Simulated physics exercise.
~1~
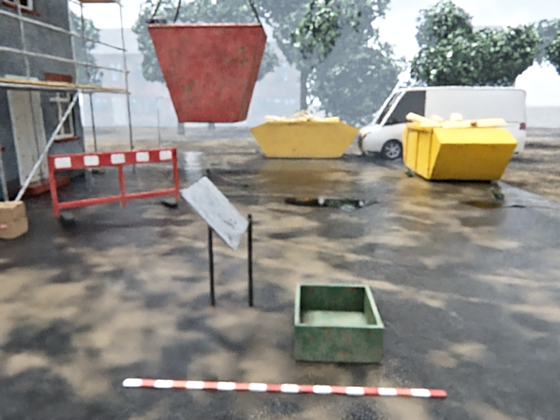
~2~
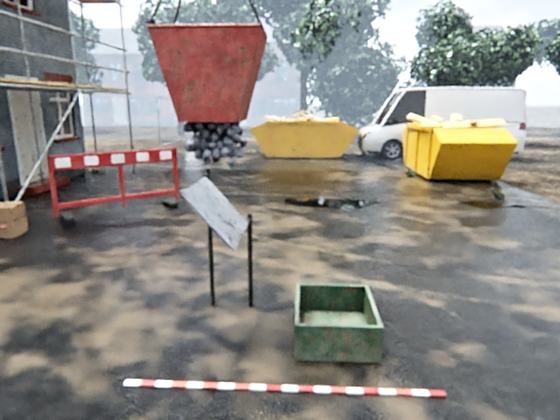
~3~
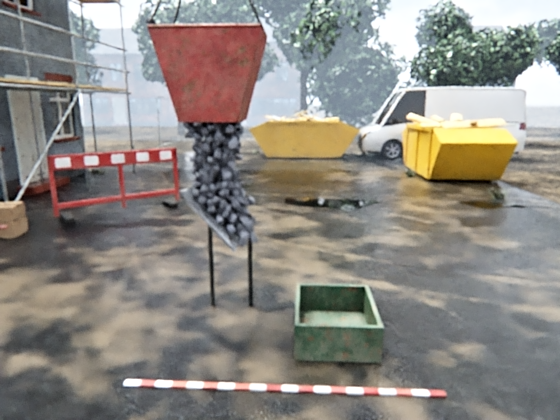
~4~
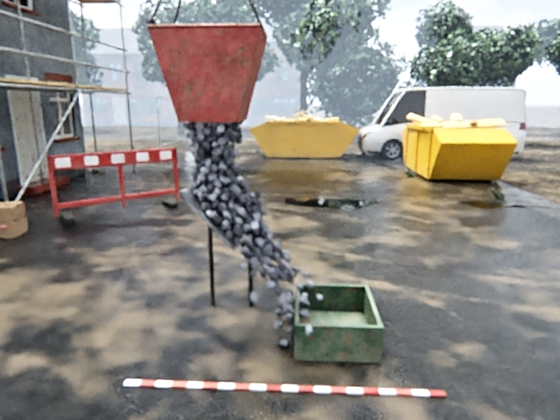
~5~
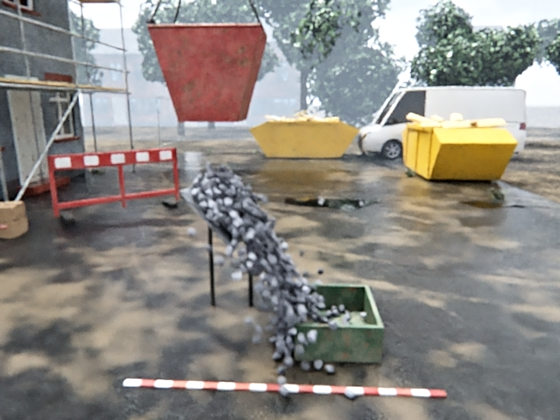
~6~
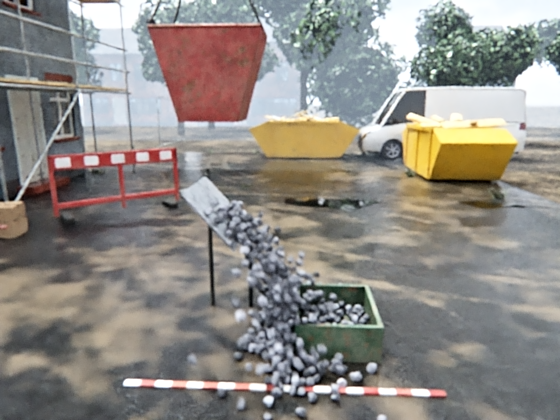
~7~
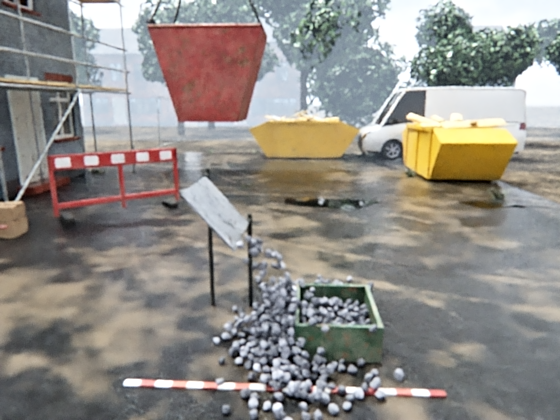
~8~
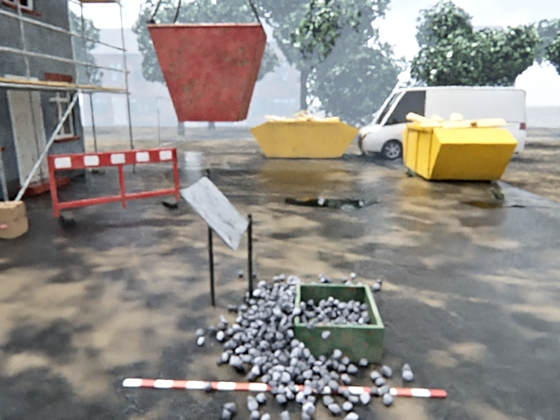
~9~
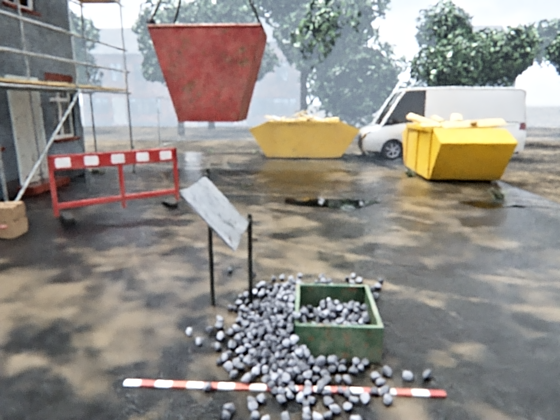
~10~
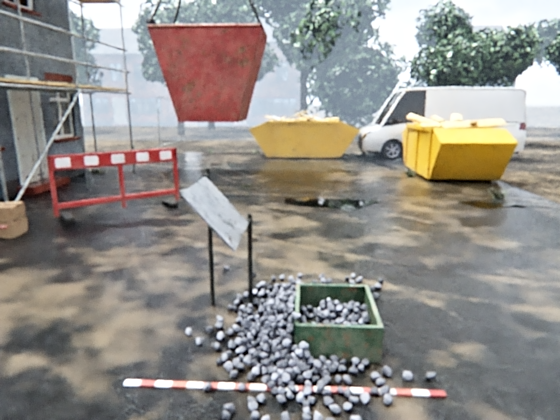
Grey stones dropped from the bottom of a hanging red skip onto a sloping metal plate and slid down to the right toward a green bin, partly filling it, while most spilled over the ground around it, largely to its left, and came to rest.
